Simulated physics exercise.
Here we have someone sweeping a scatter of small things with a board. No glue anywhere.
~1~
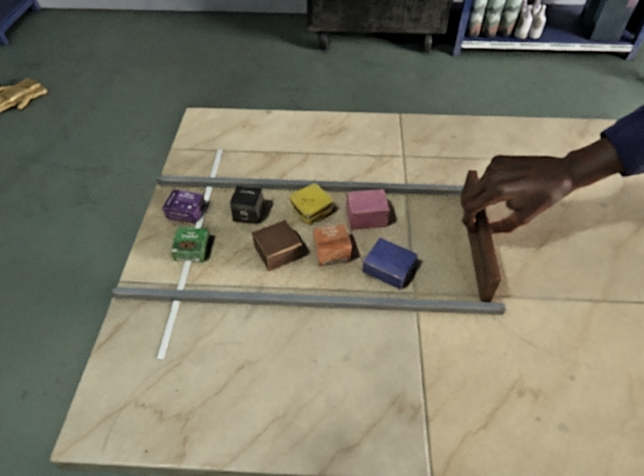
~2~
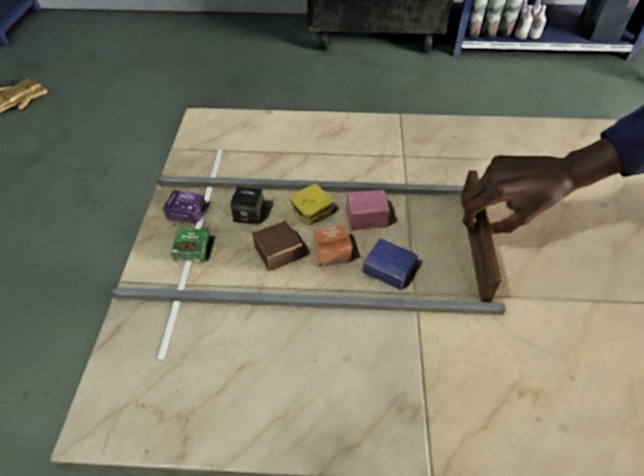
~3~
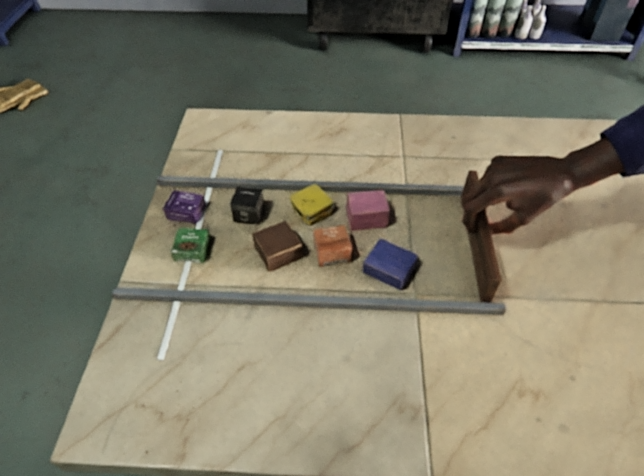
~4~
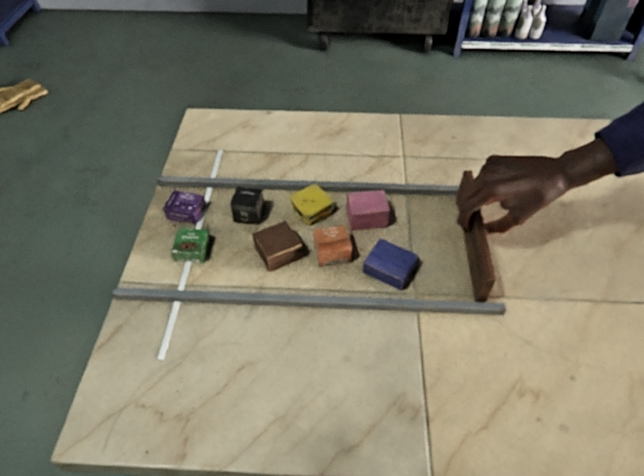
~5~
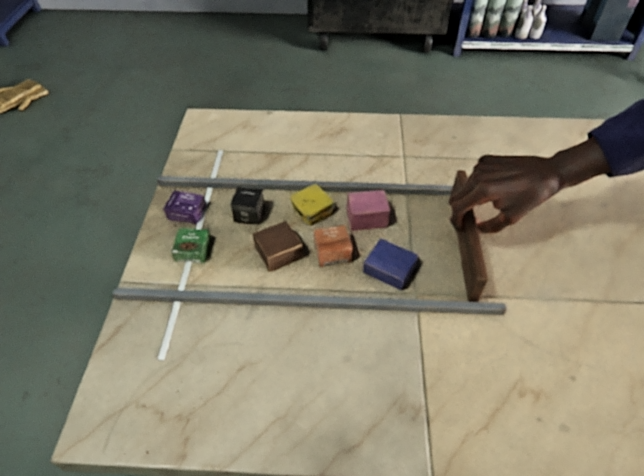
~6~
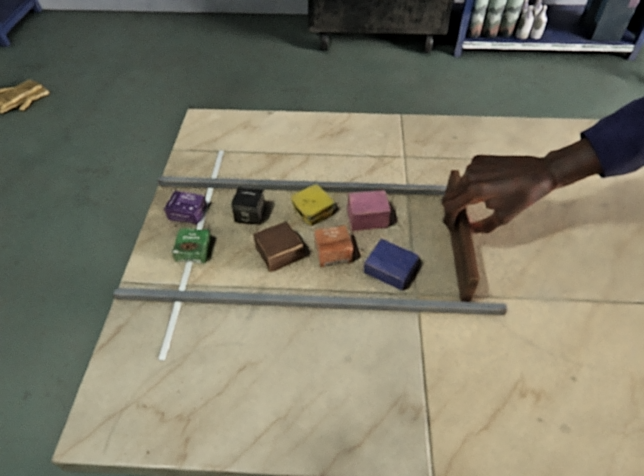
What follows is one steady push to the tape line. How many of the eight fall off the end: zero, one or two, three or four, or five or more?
As it turns out, the number that fall off is three or four.
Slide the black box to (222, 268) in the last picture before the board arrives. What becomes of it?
Then it survives.
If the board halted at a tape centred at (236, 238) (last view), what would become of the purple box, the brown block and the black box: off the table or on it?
The purple box is lost, the brown block does not fall, the black box stays on.
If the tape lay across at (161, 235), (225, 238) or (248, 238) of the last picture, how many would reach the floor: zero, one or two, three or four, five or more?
The falls would be 5 or more; one or two; one or two.
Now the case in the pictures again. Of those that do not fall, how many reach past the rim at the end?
2 of them.
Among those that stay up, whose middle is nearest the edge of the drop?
The yellow case ends nearest.
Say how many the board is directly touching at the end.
2 of them.
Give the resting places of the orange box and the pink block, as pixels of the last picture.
The orange box at (144, 235), the pink block at (185, 202).
A little later, none off yet; purple box at rest near (186, 207); green box at rest near (192, 246); black box at rest near (249, 206).
Next, none off yet; purple box shifted about its own width near (166, 203); green box shifted about its own width near (151, 234); black box shifted well along near (195, 198).
When it is over, the number that fall off is three or four; down, brown block, black box, green box and purple box.
